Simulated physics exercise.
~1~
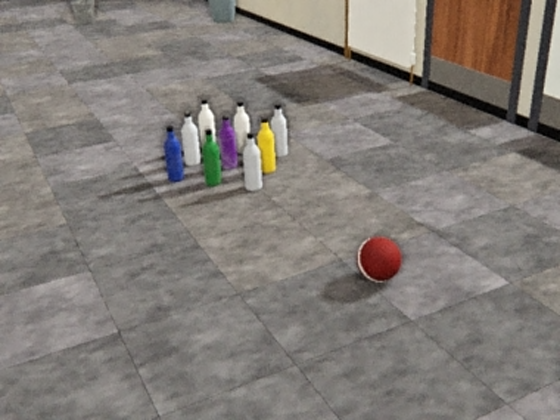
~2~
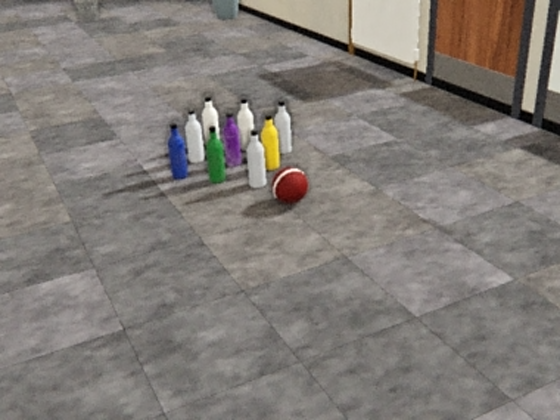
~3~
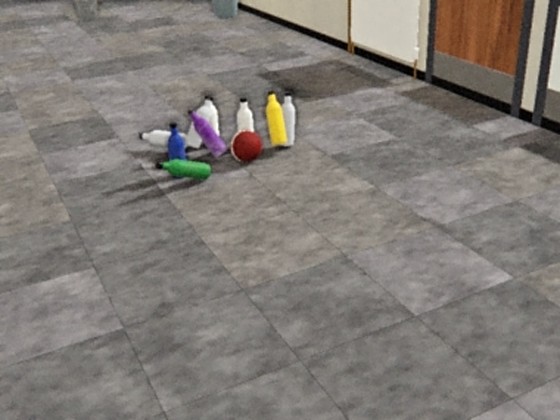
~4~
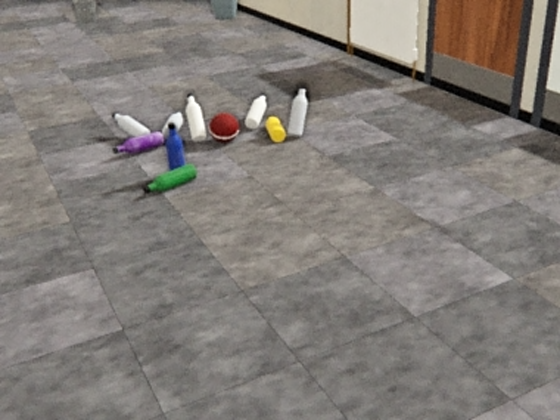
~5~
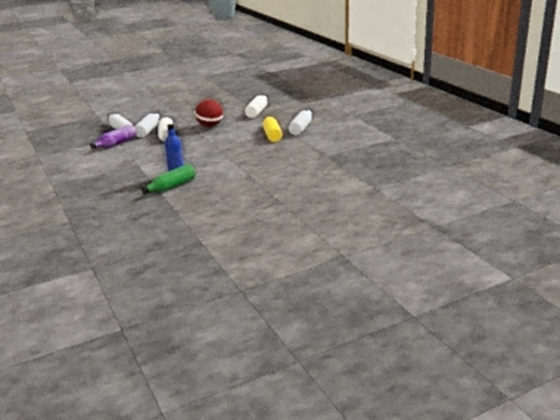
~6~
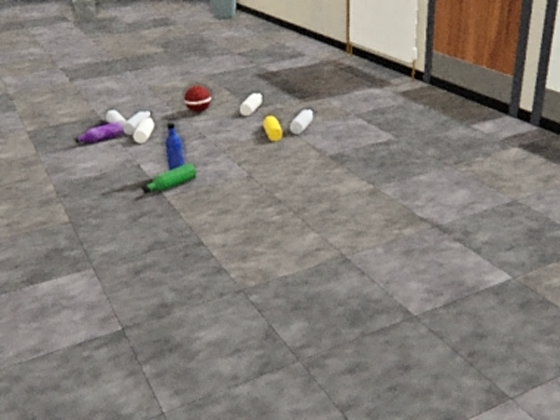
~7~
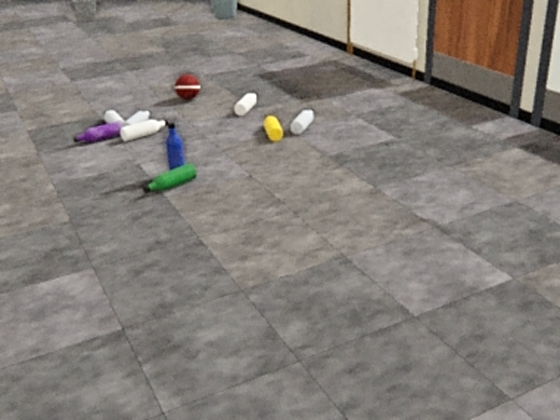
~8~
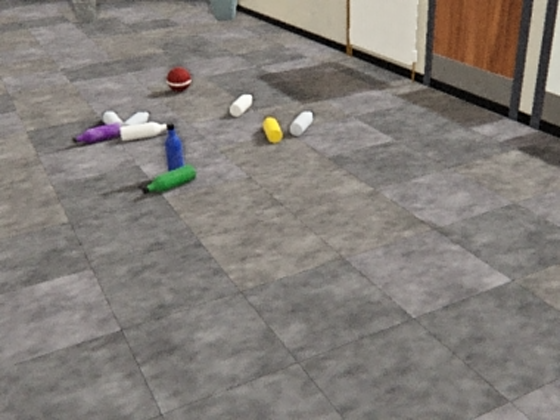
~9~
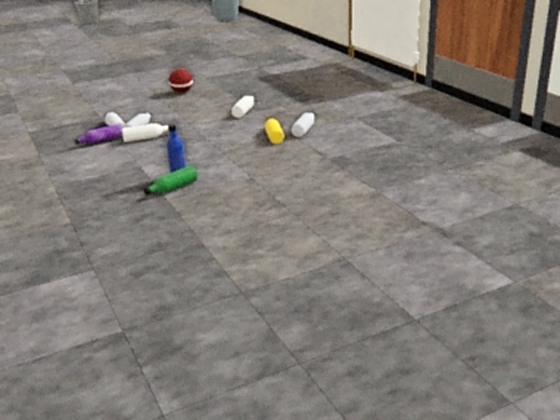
A red ball rolls up a grey tiled hallway toward nine capped bottles standing in a diamond, seen from above by a slightly swaying camera, with a wooden door at the upper right. White bottles stand among a blue, a green, a purple and a yellow one. The ball travels left and away, striking the group at its right side. The green bottle drops toward the front, the purple one topples left, and the yellow and white ones fall around them. The ball rolls out beyond the scattered bottles, leaving only the blue one upright.
